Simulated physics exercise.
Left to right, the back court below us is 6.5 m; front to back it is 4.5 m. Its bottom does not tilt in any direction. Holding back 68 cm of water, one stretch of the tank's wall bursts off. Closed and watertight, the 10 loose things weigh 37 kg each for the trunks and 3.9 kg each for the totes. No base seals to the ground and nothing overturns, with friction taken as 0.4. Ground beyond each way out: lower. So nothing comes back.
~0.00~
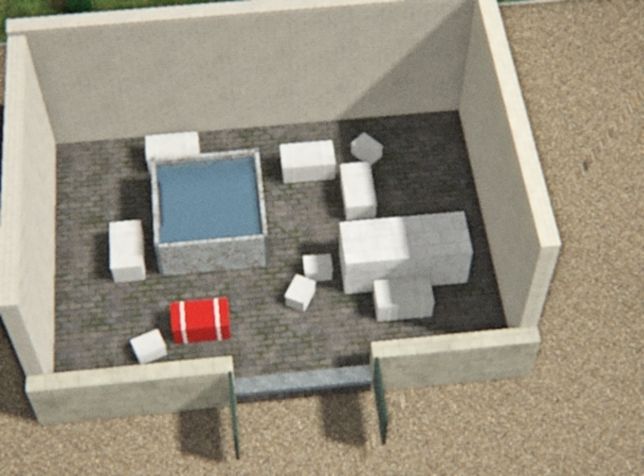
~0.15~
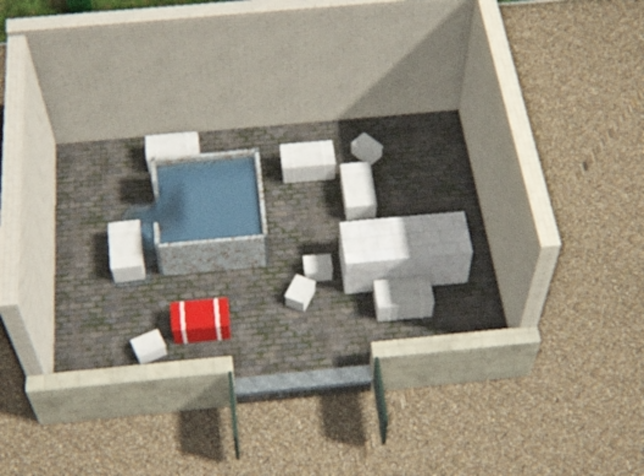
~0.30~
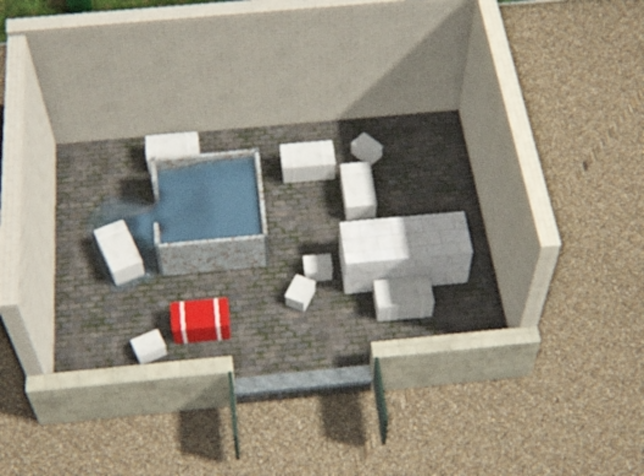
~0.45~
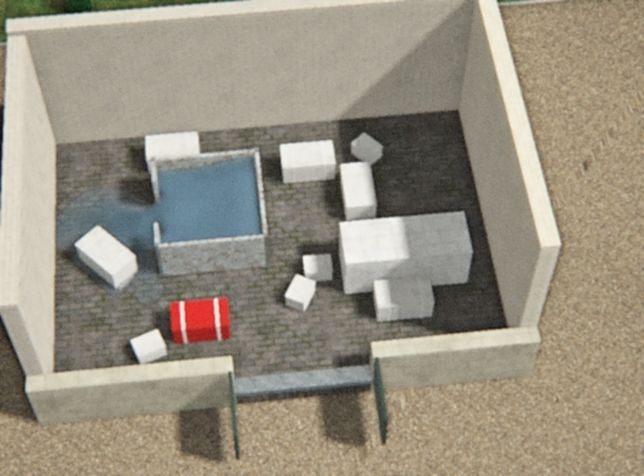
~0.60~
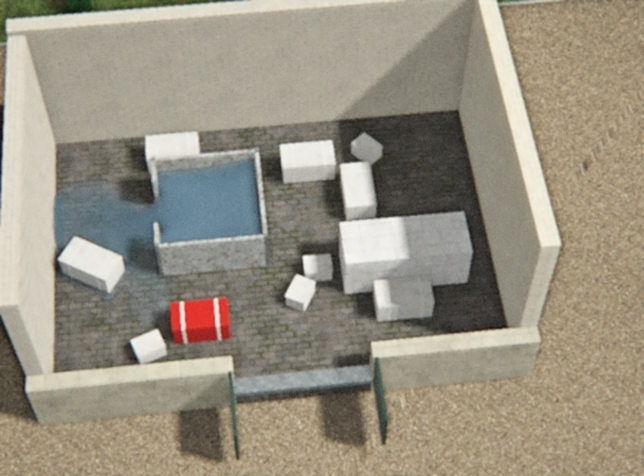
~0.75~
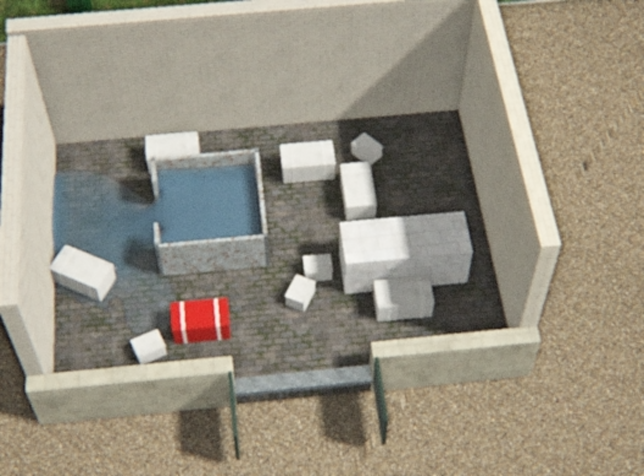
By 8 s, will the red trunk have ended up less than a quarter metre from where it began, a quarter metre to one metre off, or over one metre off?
It finishes a fair bit off.
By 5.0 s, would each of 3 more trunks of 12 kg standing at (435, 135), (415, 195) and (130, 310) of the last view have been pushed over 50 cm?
Order as asked - not as far, not as far, farther.
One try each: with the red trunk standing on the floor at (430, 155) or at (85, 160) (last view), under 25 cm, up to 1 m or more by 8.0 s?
Nearly still; swept far.
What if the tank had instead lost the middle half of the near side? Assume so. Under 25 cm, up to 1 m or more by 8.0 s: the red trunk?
With that failure, the red trunk lands a long way off.
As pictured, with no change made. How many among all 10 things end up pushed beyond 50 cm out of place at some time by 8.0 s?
The tally stands at 6.
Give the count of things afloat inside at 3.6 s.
It comes to 1.
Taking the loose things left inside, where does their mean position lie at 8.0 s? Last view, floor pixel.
The average lands around (326, 246).
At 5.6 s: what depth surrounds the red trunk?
I'd put it at about 6 cm.
After 1.6 s the red trunk is near (200, 314), 0.0 m from its start, aground; 0 of 10 are out; 0 afloat.
After 3.6 s the red trunk is near (203, 312), 0.1 m from its start, aground; 0 of 10 are out; 1 afloat.
After 5.6 s the red trunk is near (221, 288), 0.5 m from its start, aground; 0 of 10 are out; 2 afloat.
After 8.0 s the red trunk is near (222, 287), 0.5 m from its start, aground; 0 of 10 are out; 3 afloat.
